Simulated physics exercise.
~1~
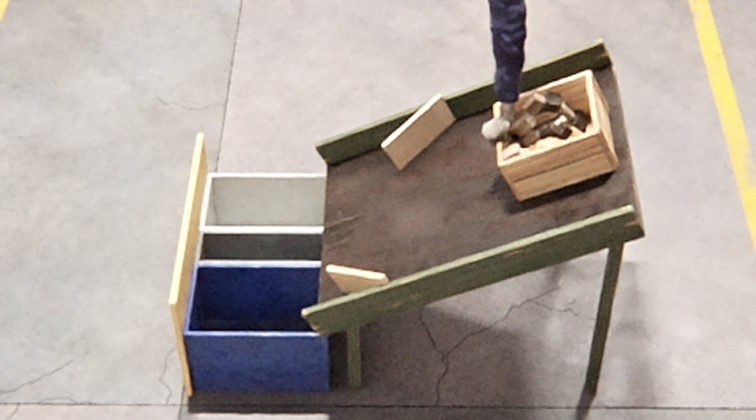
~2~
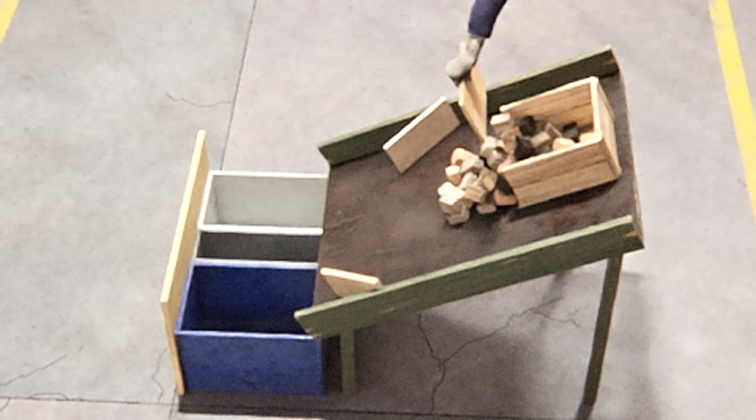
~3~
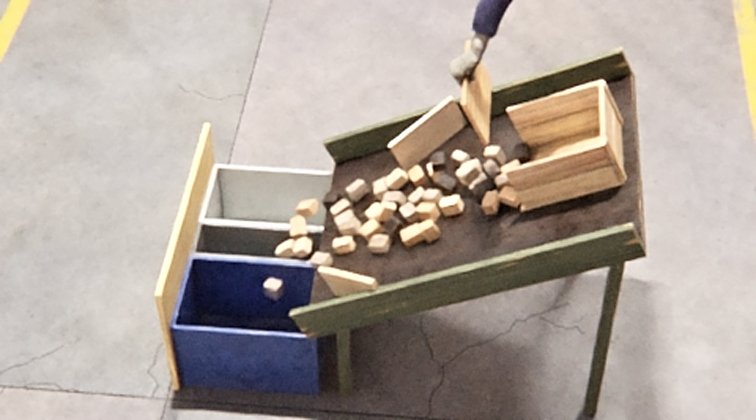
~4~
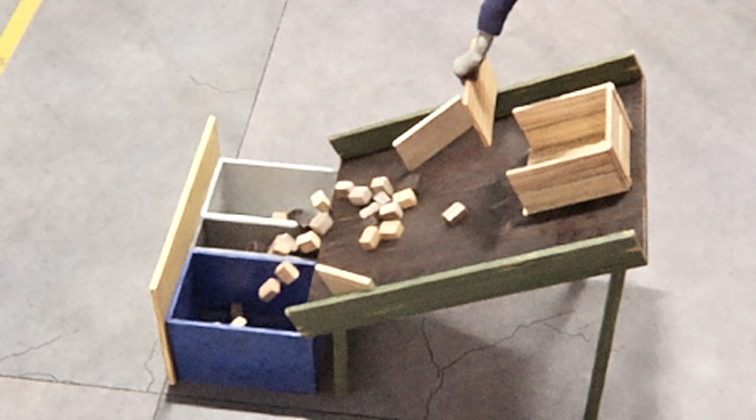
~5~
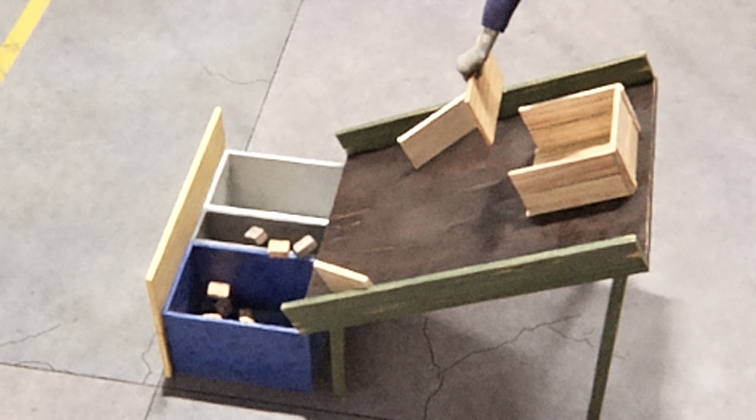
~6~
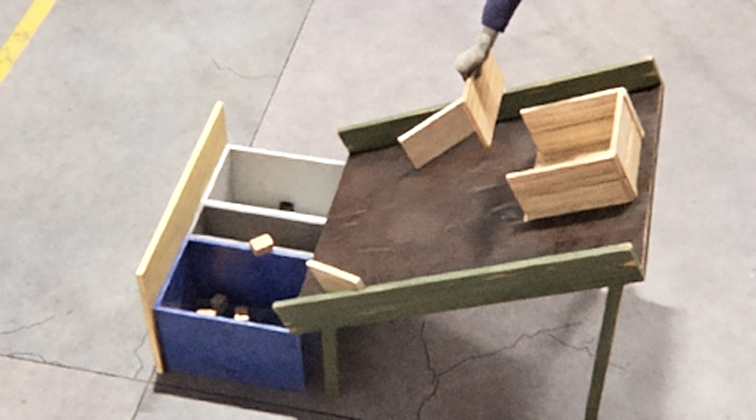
On a cracked concrete floor with yellow lines, seen from above, a dark sloping table with green rails stands beside a blue tote nearest the viewer, a grey tote behind it and a white tub farthest away. A wooden pen full of small wooden blocks sits high on the right, with two angled boards lower down. A gloved hand in a dark blue sleeve lifts the pen's gate up to the left, and the blocks spill out. They tumble down leftward, spread between the boards and drop off the low edge. The slope ends up bare, the pen empty, with blocks visible in the blue tote.
